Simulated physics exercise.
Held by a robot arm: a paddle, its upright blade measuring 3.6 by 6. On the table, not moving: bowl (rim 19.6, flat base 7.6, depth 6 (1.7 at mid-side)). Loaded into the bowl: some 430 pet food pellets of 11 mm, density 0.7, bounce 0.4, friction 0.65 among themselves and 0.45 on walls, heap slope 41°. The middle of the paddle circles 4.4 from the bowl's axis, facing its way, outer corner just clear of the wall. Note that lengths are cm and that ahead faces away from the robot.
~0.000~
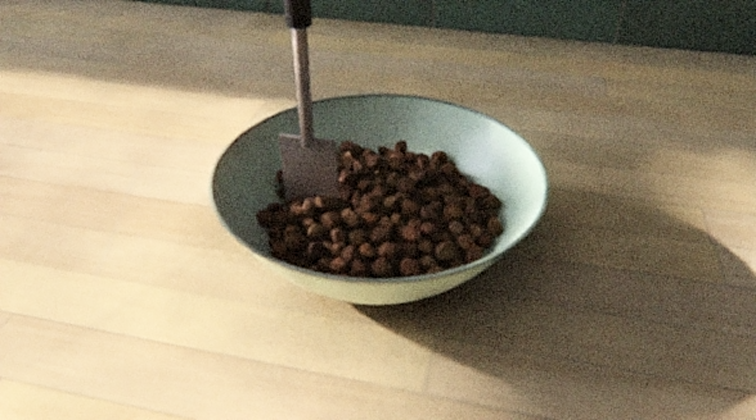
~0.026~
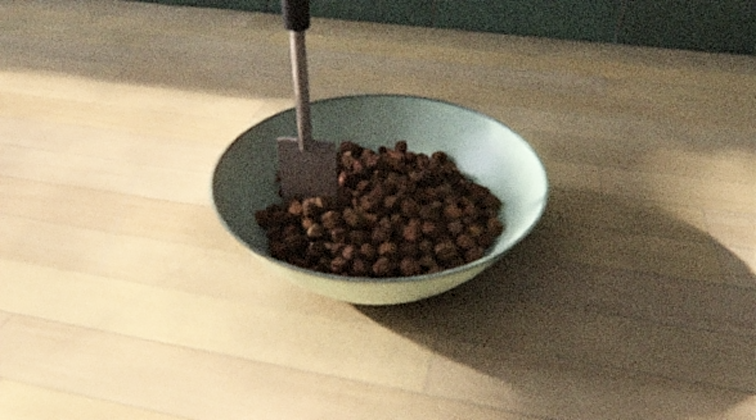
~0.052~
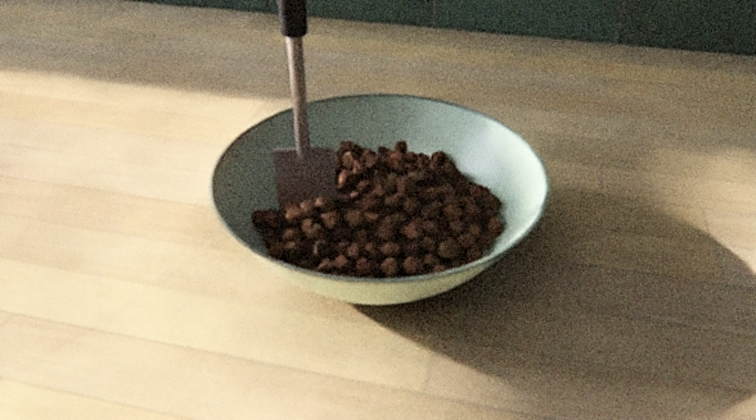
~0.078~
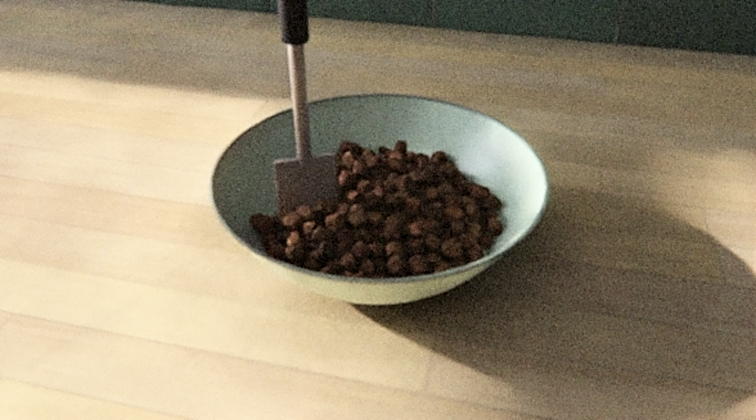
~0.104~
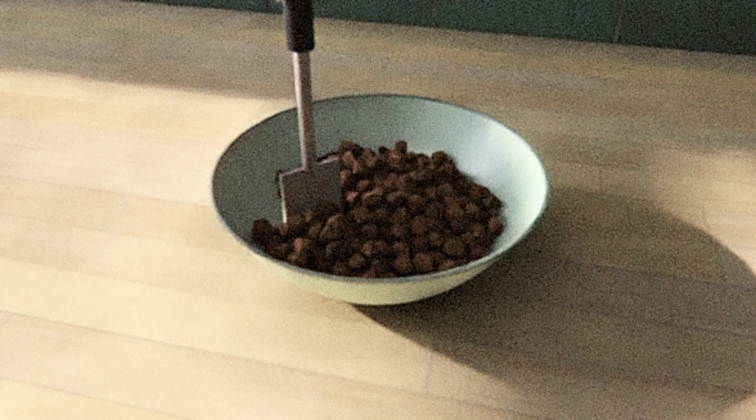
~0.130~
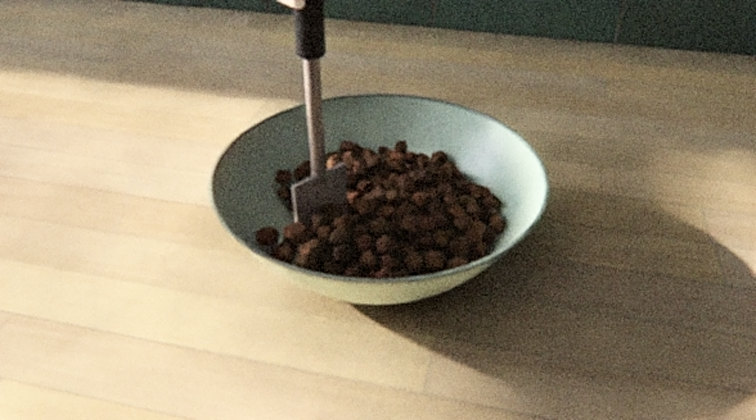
At the start, an upright paddle with a dark handle stands in the left side of a pale green bowl of brown pellets on a wooden table. The blade slides slowly toward the viewer along the wall, then curves slightly right, turning as it pushes nearby pellets, while the bowl stays still.
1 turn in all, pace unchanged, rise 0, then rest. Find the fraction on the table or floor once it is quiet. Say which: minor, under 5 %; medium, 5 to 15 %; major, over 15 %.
That would be a medium share.
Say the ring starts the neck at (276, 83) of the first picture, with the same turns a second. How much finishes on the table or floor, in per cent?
It comes to around 10 percent.
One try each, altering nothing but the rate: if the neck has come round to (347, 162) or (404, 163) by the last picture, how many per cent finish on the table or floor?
About 15 % for one try and about 40 % for the other, in order.
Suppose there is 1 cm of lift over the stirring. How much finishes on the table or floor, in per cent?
It comes to some 5 per cent.
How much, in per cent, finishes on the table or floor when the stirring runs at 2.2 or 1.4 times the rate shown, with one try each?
First try close to 40, second close to 20, in per cent.
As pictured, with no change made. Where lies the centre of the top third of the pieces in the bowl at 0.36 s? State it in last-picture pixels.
Roughly at (472, 172).
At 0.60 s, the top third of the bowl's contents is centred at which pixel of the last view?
The centre is roughly (330, 136).
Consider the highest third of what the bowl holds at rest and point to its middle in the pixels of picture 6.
(291, 212).
After 0.36 s, 173° round, highest piece 8 above the table; 424 in the bowl, 1 on the table or floor, 3 in flight or on the tool.
After 0.60 s, 291° round, highest piece 8 above the table; 405 in the bowl, 17 on the table or floor, 6 in flight or on the tool.
After 0.91 s, 0° round, highest piece 7 above the table; 390 in the bowl, 38 on the table or floor.
After 1.61 s, 0° round, highest piece 7 above the table; 390 in the bowl, 38 on the table or floor.
At rest, 390 in the bowl, 38 on the table or floor. That is 9 % on the table or floor.
